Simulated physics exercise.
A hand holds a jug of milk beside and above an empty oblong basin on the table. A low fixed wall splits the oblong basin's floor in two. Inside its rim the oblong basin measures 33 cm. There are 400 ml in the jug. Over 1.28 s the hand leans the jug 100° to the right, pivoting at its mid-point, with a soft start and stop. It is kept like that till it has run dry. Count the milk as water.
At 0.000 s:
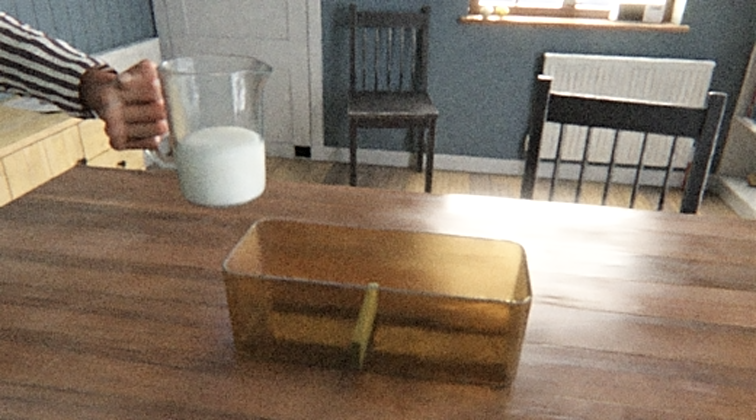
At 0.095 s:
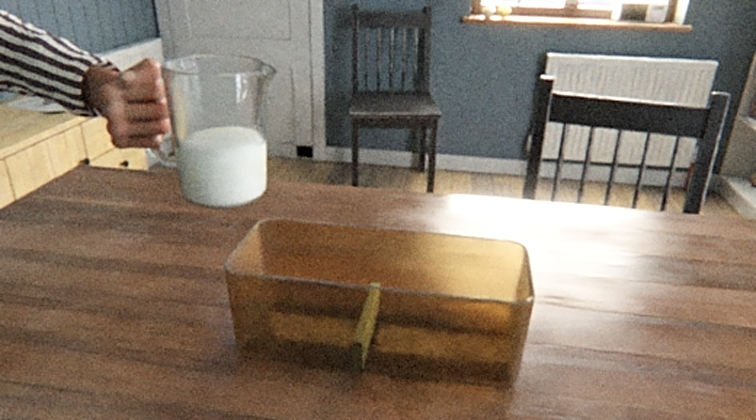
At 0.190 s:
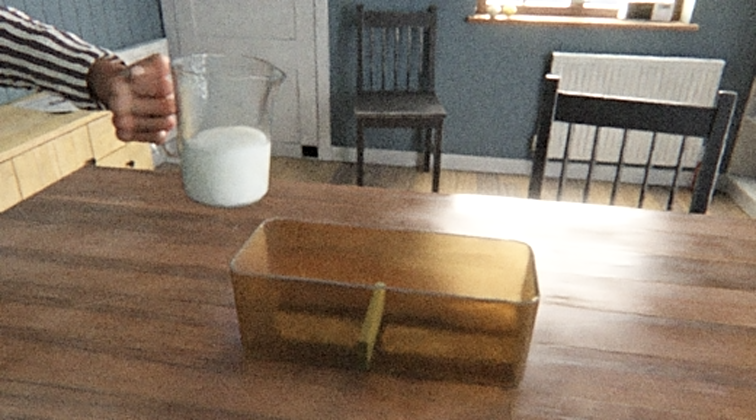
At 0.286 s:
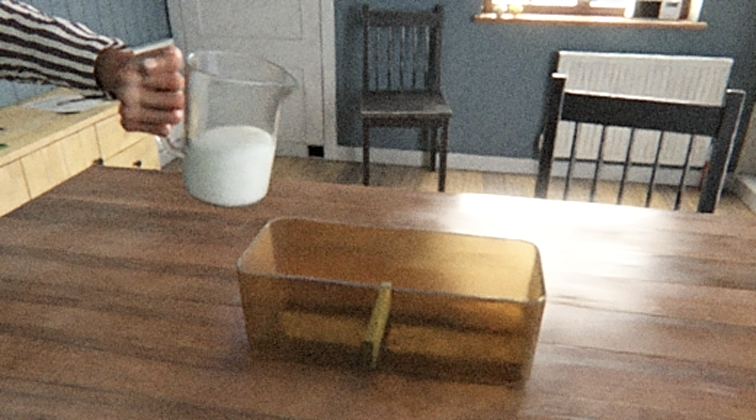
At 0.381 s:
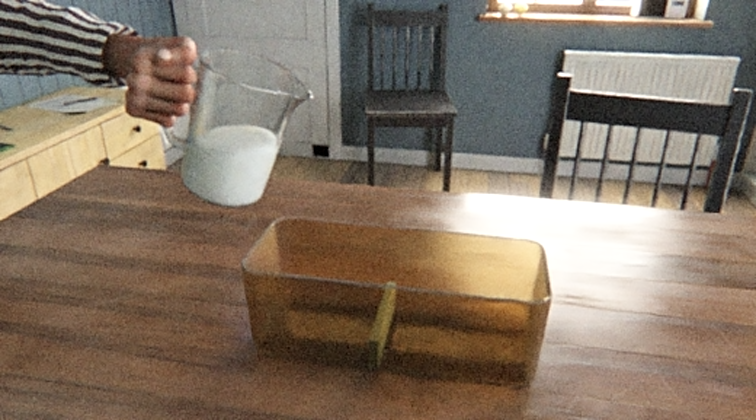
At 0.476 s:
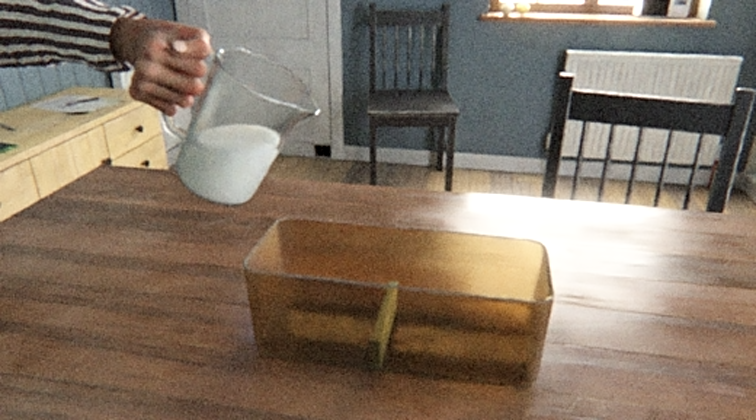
On a wooden table stood an empty amber oblong basin, and above its left side a hand in a striped sleeve held a clear jug of milk, slowly leaning it over to the right.
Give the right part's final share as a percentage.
Roughly 3 per cent is past the wall.
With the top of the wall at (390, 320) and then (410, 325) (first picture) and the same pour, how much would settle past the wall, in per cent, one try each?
In turn about 10 and 20 per cent.
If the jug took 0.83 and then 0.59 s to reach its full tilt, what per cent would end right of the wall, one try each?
First 5, then 15 per cent.
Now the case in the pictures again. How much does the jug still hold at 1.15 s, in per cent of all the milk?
Near 46 in a hundred.
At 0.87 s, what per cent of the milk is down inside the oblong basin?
Near 0 in a hundred.
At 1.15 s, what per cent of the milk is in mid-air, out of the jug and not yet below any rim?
About 18 per cent.
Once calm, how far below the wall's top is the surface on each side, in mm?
Left about 16 mm, right about 38 mm.
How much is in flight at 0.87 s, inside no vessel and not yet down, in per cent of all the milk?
About 3 per cent.
By 0.87 s the tilt is 76° and 97 per cent is still to pour, 0 is left of the wall and 0 right of it.
By 1.15 s the tilt is 98° and 45 per cent is still to pour, 36 is left of the wall and 0 right of it.
By 1.45 s the tilt is 100° and 8 per cent is still to pour, 82 is left of the wall and 2 right of it.
By 1.78 s the tilt is 100° and 1 per cent is still to pour, 94 is left of the wall and 3 right of it.
At rest 95 per cent lies left of the wall, 3 right of it and 2 outside.
